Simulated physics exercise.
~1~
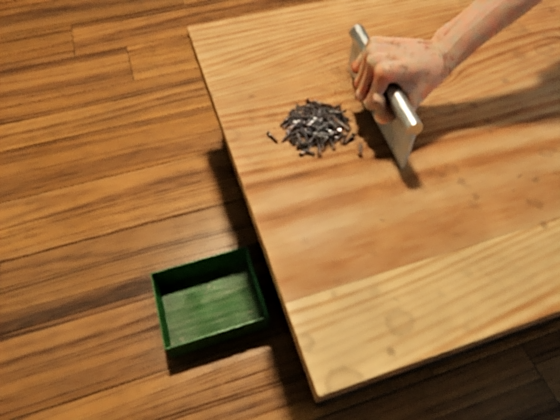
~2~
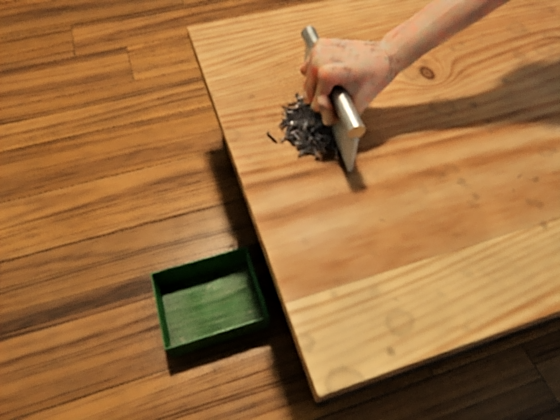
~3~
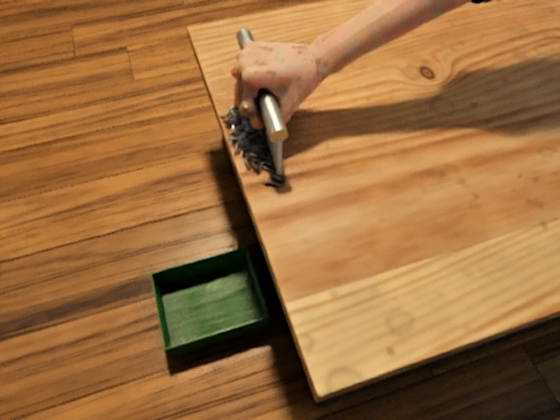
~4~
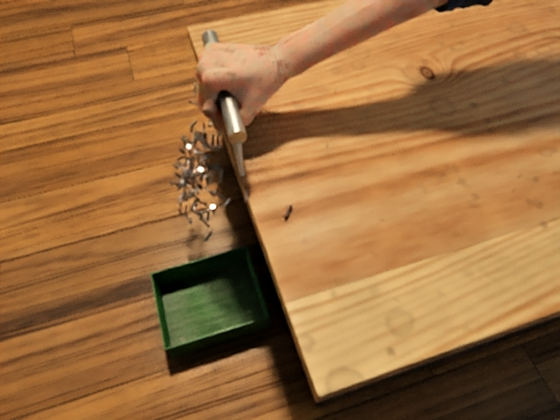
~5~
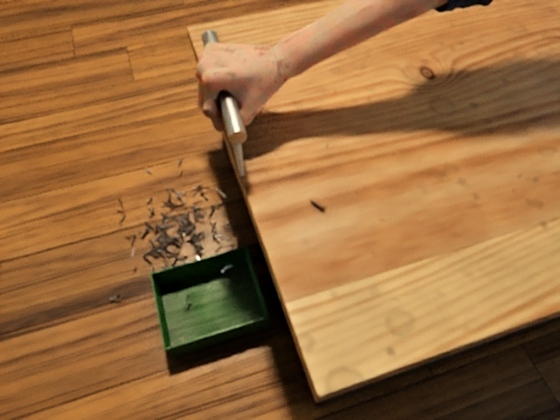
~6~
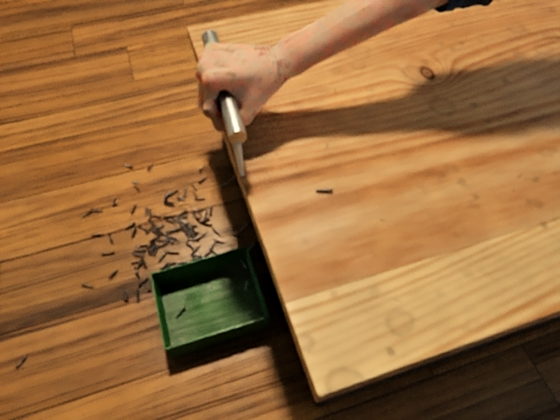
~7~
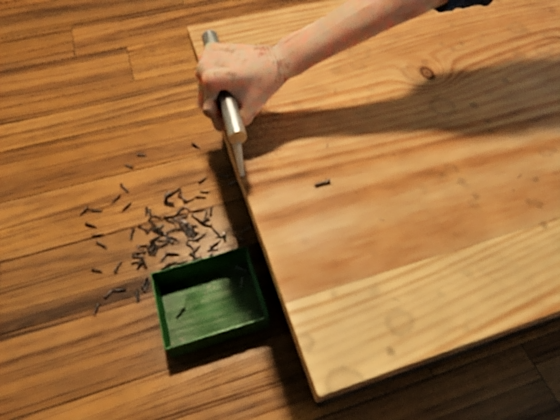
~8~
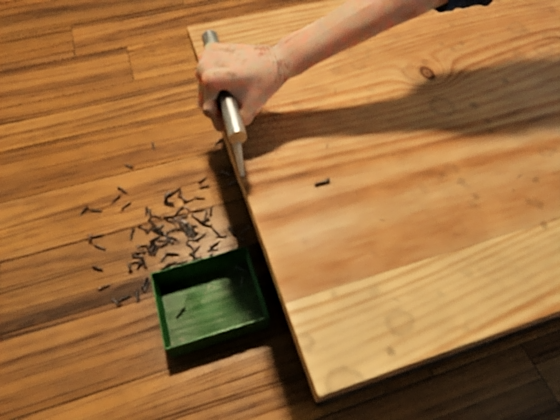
On a pale wooden board raised above a plank floor, a hand holds a flat scraper by its metal bar handle beside a small heap of dark, screw-like pieces. A green tin sits on the floor near the board's left edge. The hand pushes the scraper left, gathering the pieces into a narrow band and driving them toward the edge. The scraper stops there as the pieces spill over and scatter across the floor. Most come to rest above and to the left of the tin, very few land inside it, and a lone piece stays on the board.
